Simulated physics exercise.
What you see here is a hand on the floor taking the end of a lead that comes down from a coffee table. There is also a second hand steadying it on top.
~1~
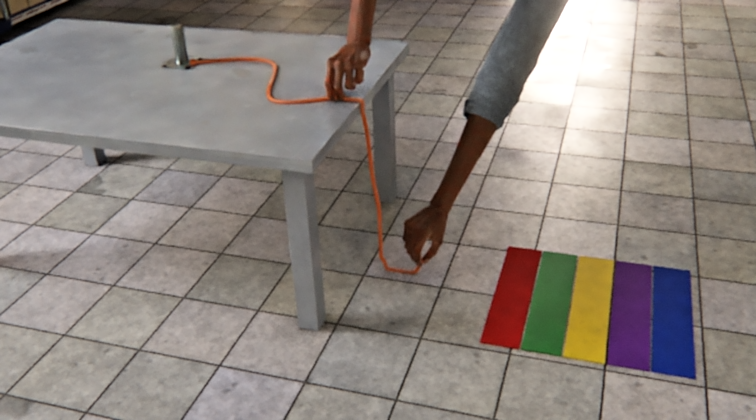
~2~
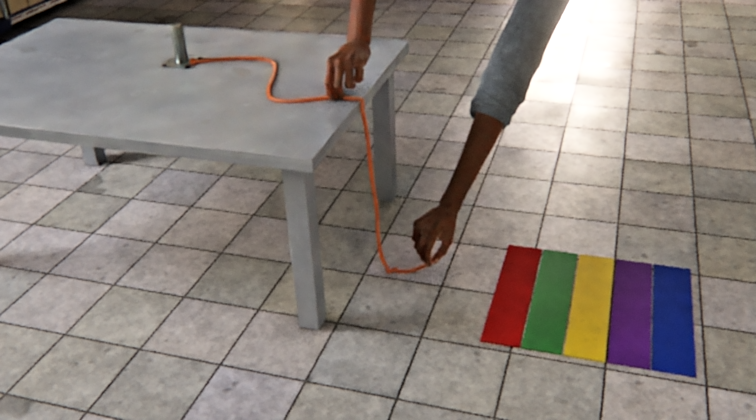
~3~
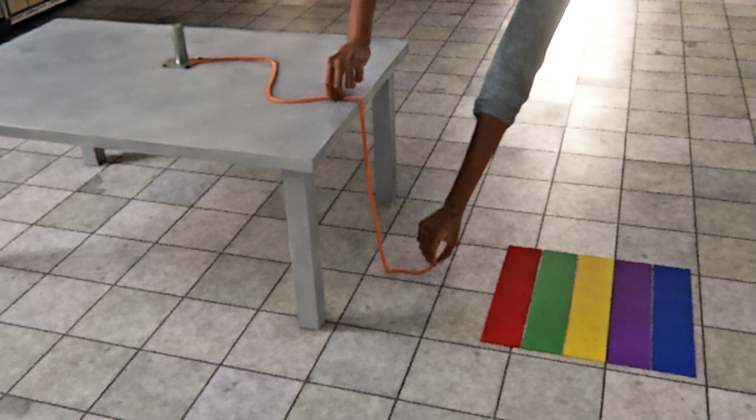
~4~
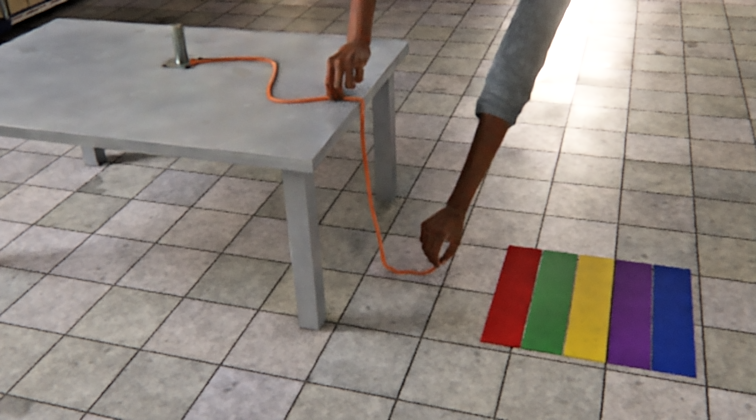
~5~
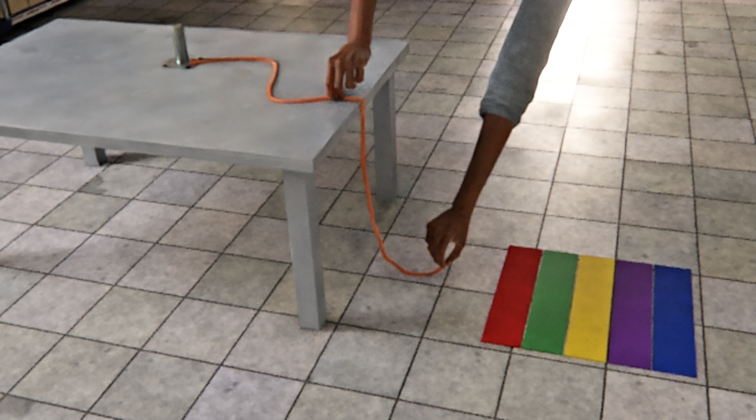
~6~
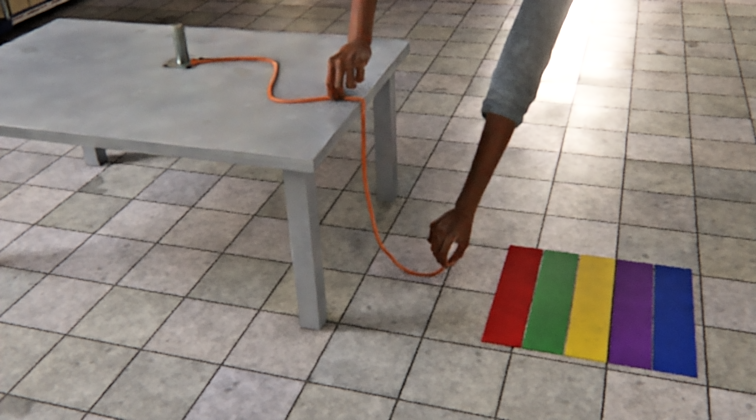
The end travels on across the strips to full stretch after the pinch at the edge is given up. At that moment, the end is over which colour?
Over purple.
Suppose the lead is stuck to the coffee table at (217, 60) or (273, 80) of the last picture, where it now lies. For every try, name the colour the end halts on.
One after the other, purple; yellow.
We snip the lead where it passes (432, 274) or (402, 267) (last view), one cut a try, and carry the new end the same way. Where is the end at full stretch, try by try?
The pixels are (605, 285) and (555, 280), in that order.
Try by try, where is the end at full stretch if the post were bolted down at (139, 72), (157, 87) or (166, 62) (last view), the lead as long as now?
Try by try: (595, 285), (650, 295) and (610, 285).
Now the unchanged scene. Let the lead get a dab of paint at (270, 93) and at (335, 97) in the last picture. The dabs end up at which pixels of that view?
The first finishes about (339, 86) and the second about (406, 121).
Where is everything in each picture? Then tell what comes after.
In the first picture, end (422, 262); red (504, 326); green (545, 332); yellow (586, 339); purple (630, 346); blue (673, 353).
In the second picture, end (432, 262); lead through (229, 59) (275, 72) (280, 101) (362, 107) (373, 185) (381, 256).
In the third picture, end (437, 263).
In the fourth picture, end (439, 263); lead through (229, 59) (275, 72) (280, 101) (362, 107) (368, 185) (383, 256).
In the fifth picture, end (445, 264).
In the sixth picture, end (448, 264); lead through (230, 59) (276, 72) (281, 101) (363, 107) (366, 185) (388, 253).
A little later, end near (554, 279); over green.
Next, end near (605, 287); over yellow.
When it is tight, end near (635, 291); over purple. Over purple.
